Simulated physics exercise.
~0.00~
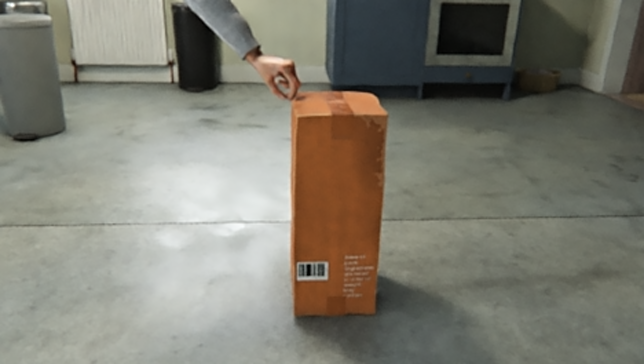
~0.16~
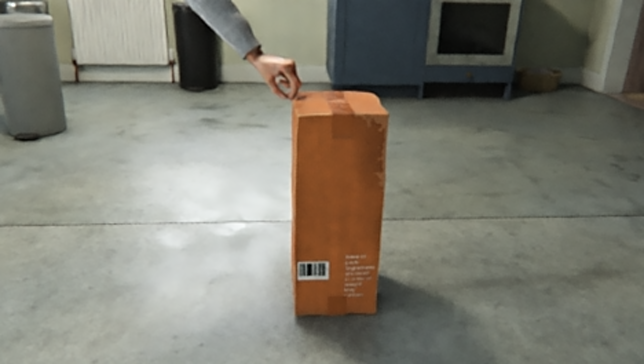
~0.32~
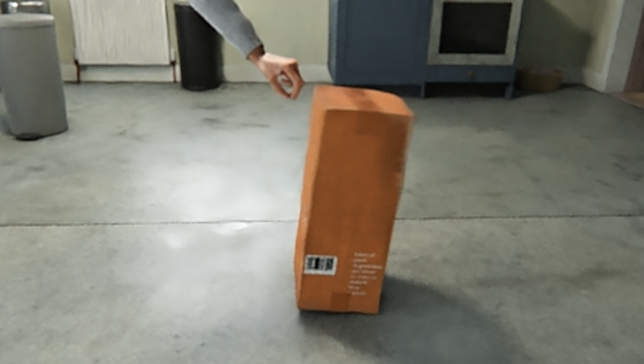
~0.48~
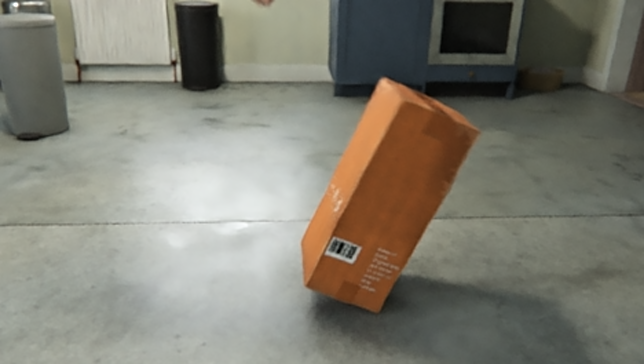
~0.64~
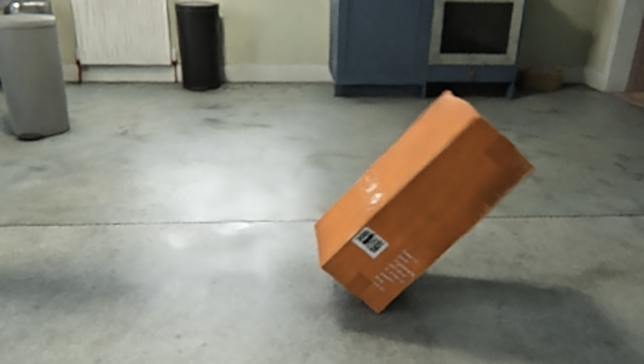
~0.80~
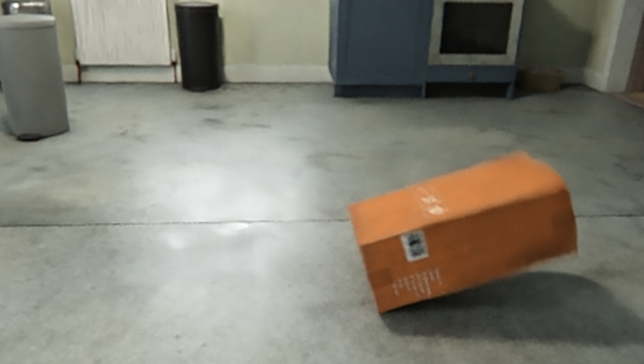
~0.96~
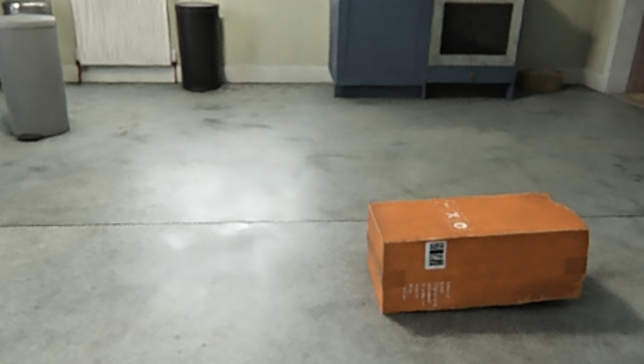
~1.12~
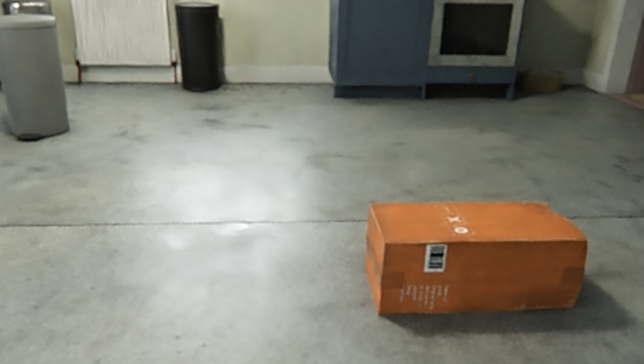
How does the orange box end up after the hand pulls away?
It topples over to the right and ends up lying on its side on the floor.
